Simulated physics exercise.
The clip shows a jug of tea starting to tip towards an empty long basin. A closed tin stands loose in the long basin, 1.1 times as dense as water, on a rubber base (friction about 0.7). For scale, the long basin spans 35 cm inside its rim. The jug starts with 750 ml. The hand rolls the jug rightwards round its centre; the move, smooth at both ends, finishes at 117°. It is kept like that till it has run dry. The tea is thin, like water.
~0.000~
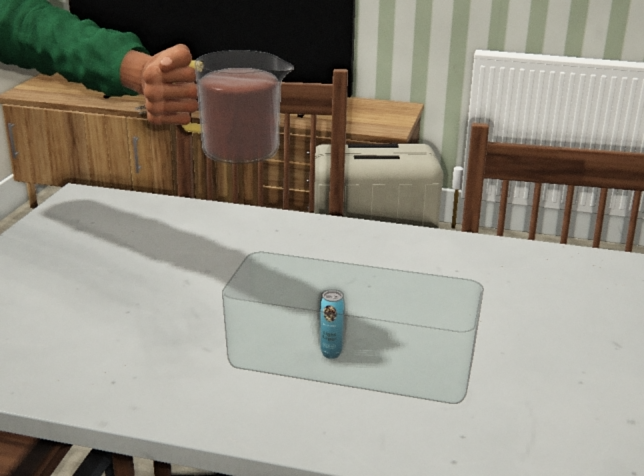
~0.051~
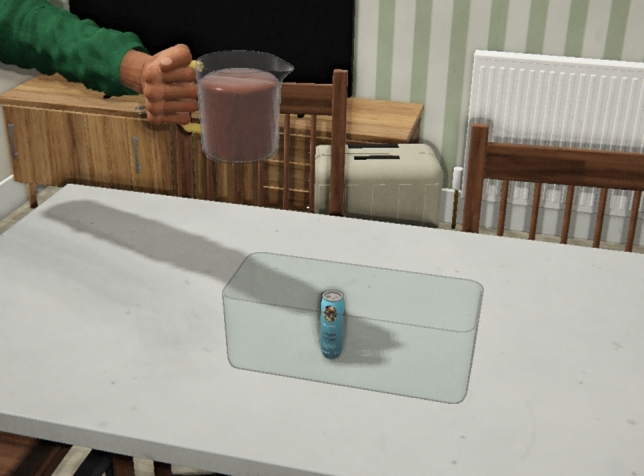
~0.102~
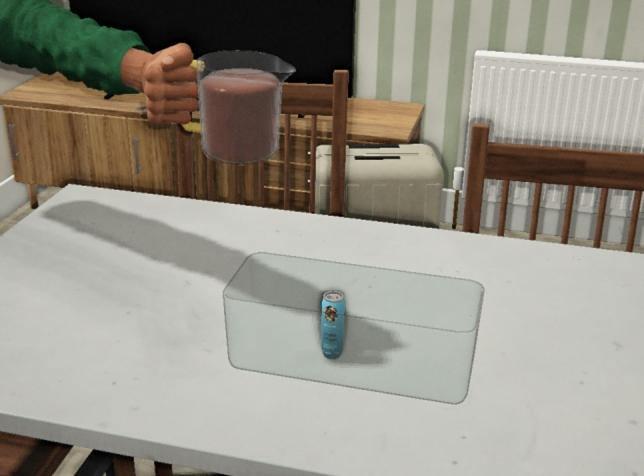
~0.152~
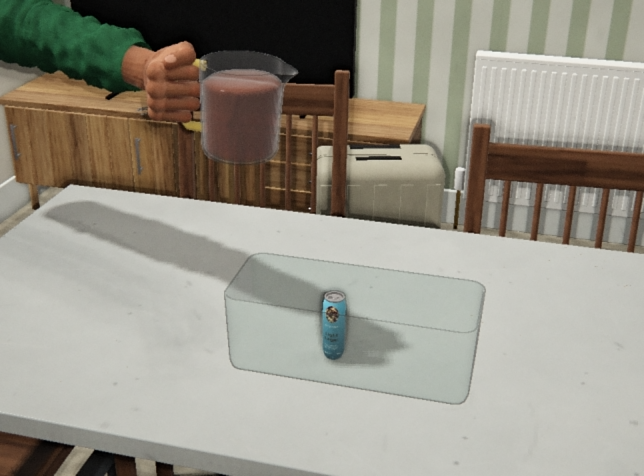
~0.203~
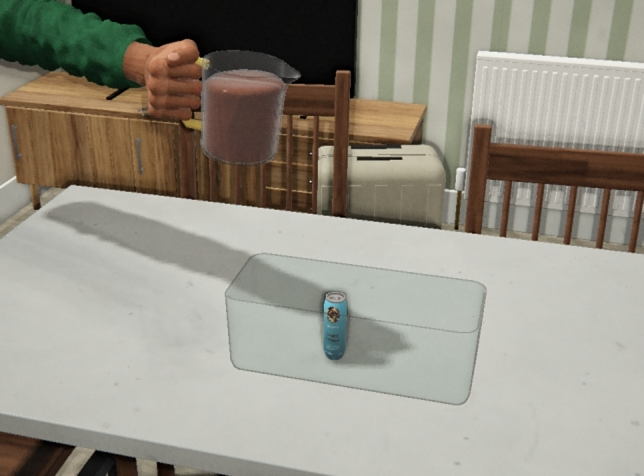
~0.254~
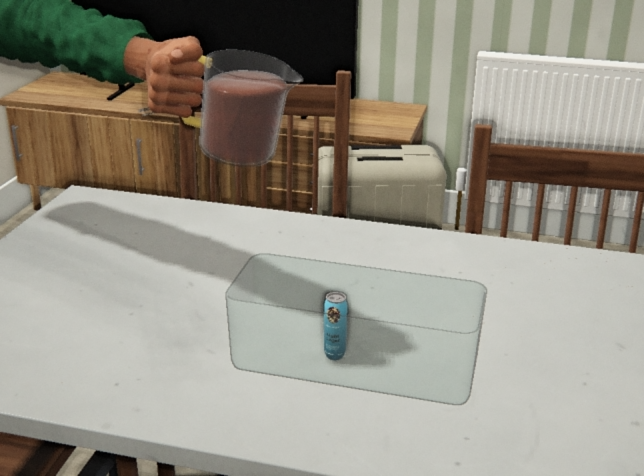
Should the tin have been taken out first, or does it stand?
The tin remains upright.
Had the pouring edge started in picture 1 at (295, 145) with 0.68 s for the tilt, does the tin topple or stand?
Then it goes over.
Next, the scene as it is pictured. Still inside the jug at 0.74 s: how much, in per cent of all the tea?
About 82 per cent.
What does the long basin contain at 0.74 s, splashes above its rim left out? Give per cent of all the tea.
Near 2 in a hundred.
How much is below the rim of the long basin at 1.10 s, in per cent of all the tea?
Near 50 in a hundred.
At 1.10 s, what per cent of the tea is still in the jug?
Near 20 in a hundred.
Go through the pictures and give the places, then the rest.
In the first frame, it leans 0°; its right rim is at (293, 68); the tea meets the walls at (203, 75) and (278, 81); the long basin's rim runs from (236, 274) to (479, 308); the tin's top is at (333, 299).
In the second frame, it leans 0°; its right rim is at (293, 68); the tea meets the walls at (204, 75) and (278, 82).
In the third frame, it leans 2°; its right rim is at (295, 70); the tea meets the walls at (205, 75) and (280, 82).
In the fourth frame, it leans 3°; its right rim is at (297, 73); the tea meets the walls at (207, 76) and (282, 84).
In the fifth frame, it leans 6°; its right rim is at (300, 76); the tea meets the walls at (209, 77) and (285, 84).
In the sixth frame, it leans 10°; its right rim is at (303, 80); the tea meets the walls at (211, 78) and (288, 85).
By 0.74 s the tilt is 65° and 81 per cent is still to pour; the tin stands where it began.
By 1.10 s the tilt is 106° and 20 per cent is still to pour; the tin stands where it began.
By 1.47 s the tilt is 117° and 0 per cent is still to pour; the tin leans 5°.
By 1.88 s the tilt is 117° and 0 per cent is still to pour; the tin leans 4°.
At rest the tin stands where it began.
